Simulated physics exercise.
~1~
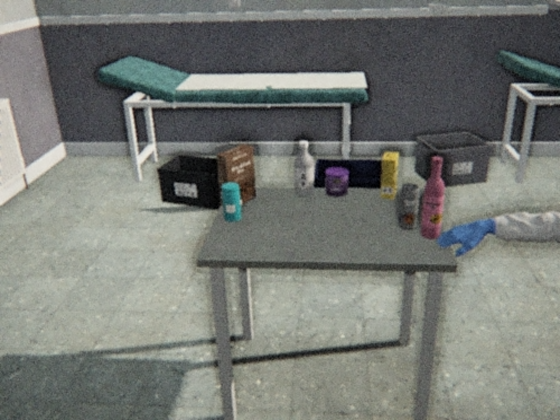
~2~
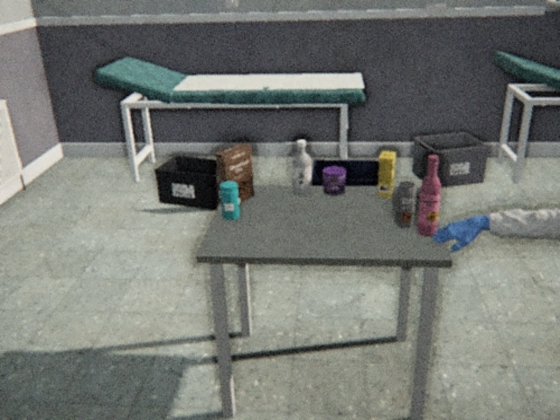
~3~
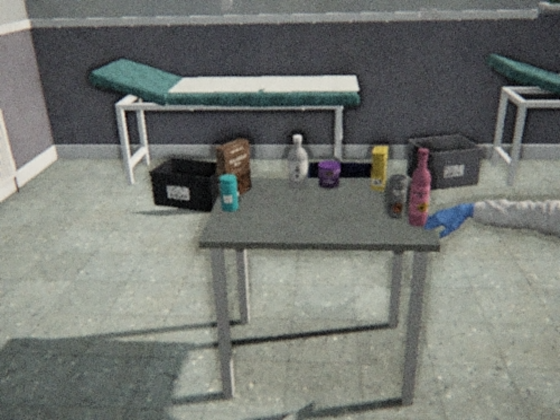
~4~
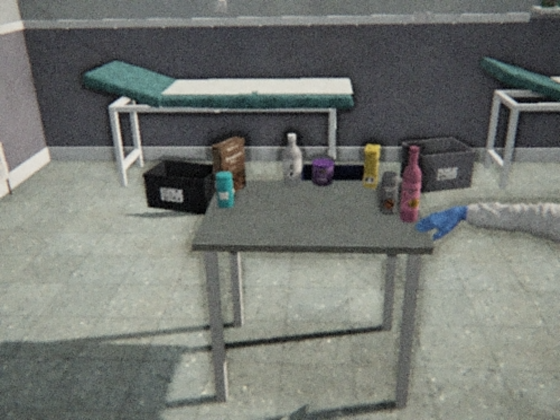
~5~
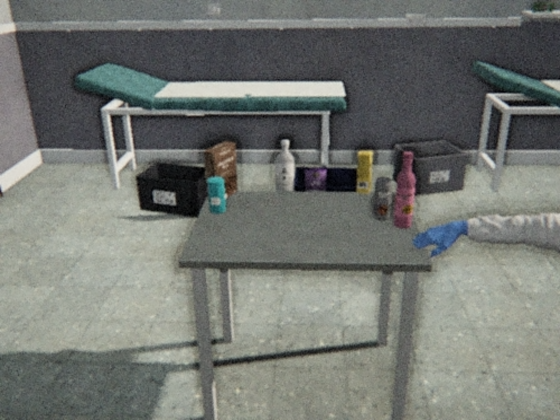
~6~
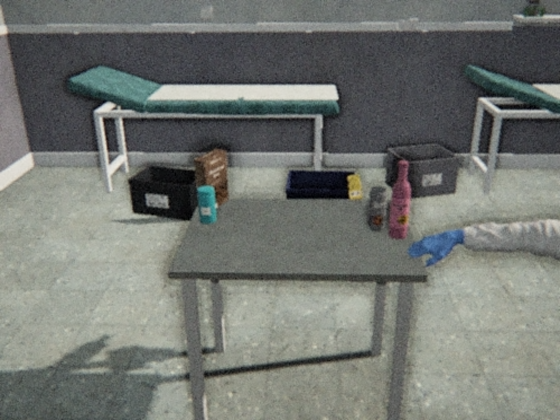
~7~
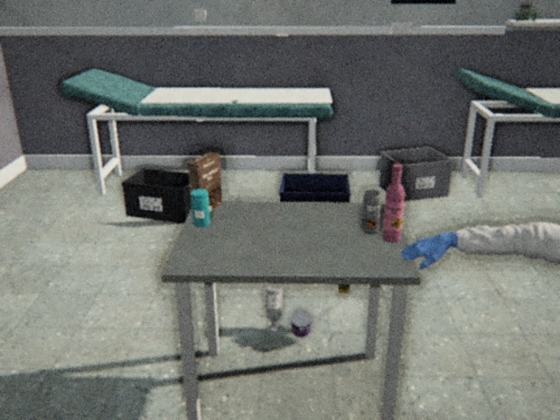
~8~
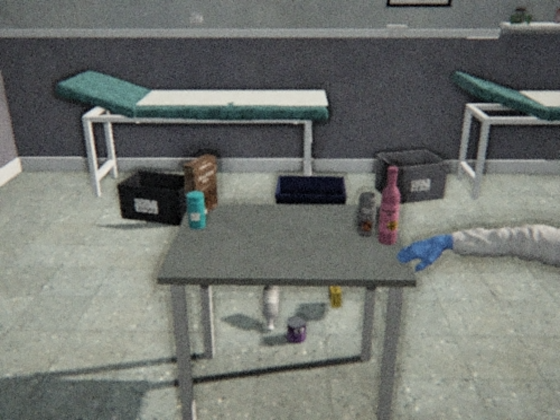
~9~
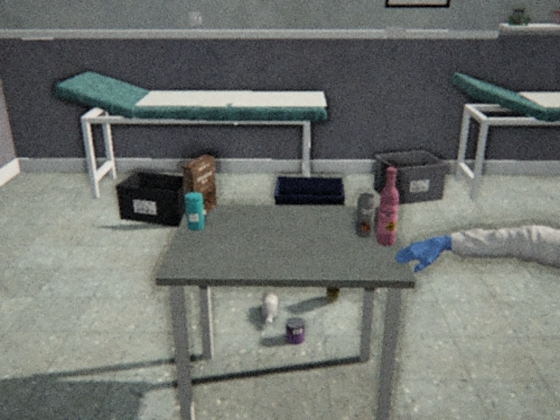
The video shows a small grey table holding bottles, containers and a carton, with a blue-gloved hand lying nearby. The white bottle, purple tin and yellow carton drop off the far edge onto the floor, while the pink bottle, grey can and turquoise jar stay upright on top.
